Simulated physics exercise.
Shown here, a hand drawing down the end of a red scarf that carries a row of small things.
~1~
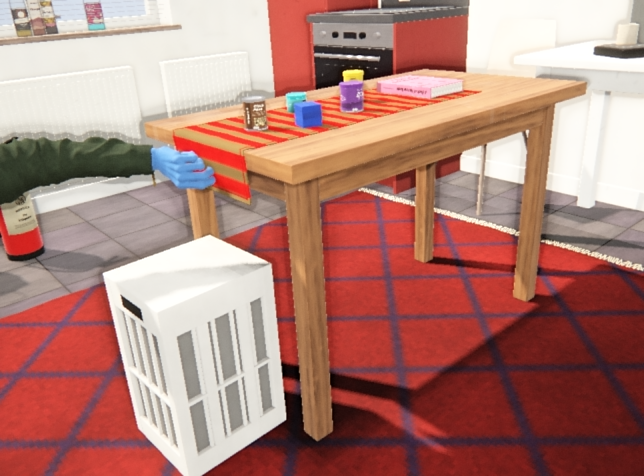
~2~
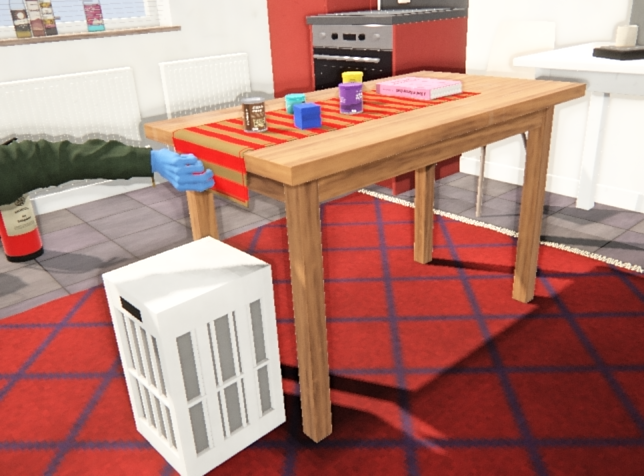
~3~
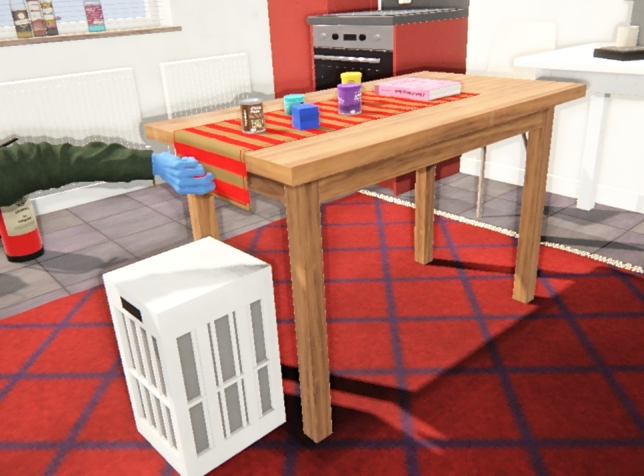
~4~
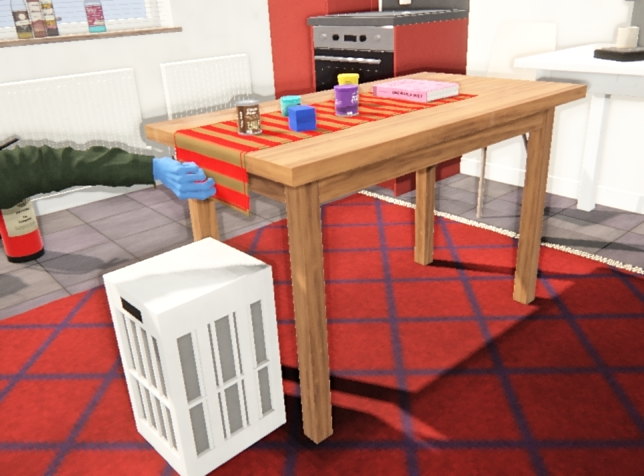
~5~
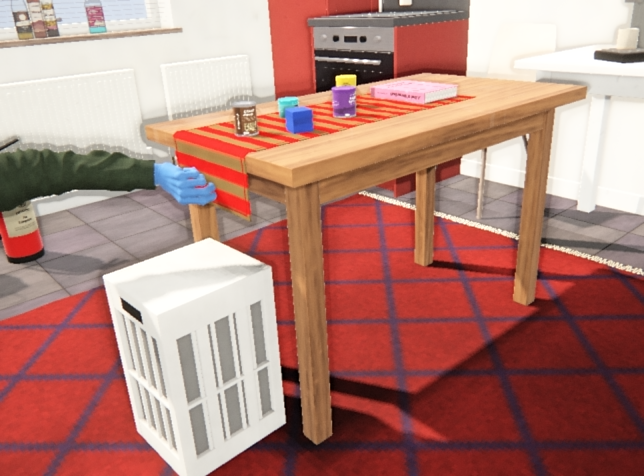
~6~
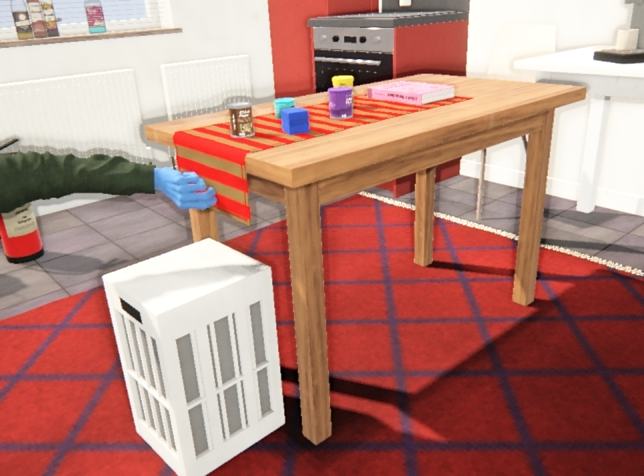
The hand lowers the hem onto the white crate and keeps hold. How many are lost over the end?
The count of fallen things is one.
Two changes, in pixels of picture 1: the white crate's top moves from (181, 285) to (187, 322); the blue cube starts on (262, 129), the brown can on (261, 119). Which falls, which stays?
The blue cube drops off, the brown can is carried off.
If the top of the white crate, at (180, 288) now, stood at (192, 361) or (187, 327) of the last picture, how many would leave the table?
Over the edge go 3 and 2.
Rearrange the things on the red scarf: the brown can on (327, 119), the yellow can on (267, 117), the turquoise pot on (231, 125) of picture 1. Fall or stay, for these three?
The brown can stays on; the yellow can keeps its place on top; the turquoise pot goes over.
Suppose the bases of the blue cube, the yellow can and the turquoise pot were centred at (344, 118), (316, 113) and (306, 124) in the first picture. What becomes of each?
The blue cube survives, the yellow can holds on, the turquoise pot survives.
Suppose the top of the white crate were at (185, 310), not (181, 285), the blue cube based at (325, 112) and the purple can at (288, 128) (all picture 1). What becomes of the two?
The blue cube keeps its place on top, the purple can comes down.
Soon after, hem on the crate; brown can gone.
In the end, hem on the crate; brown can gone. It carries off one.
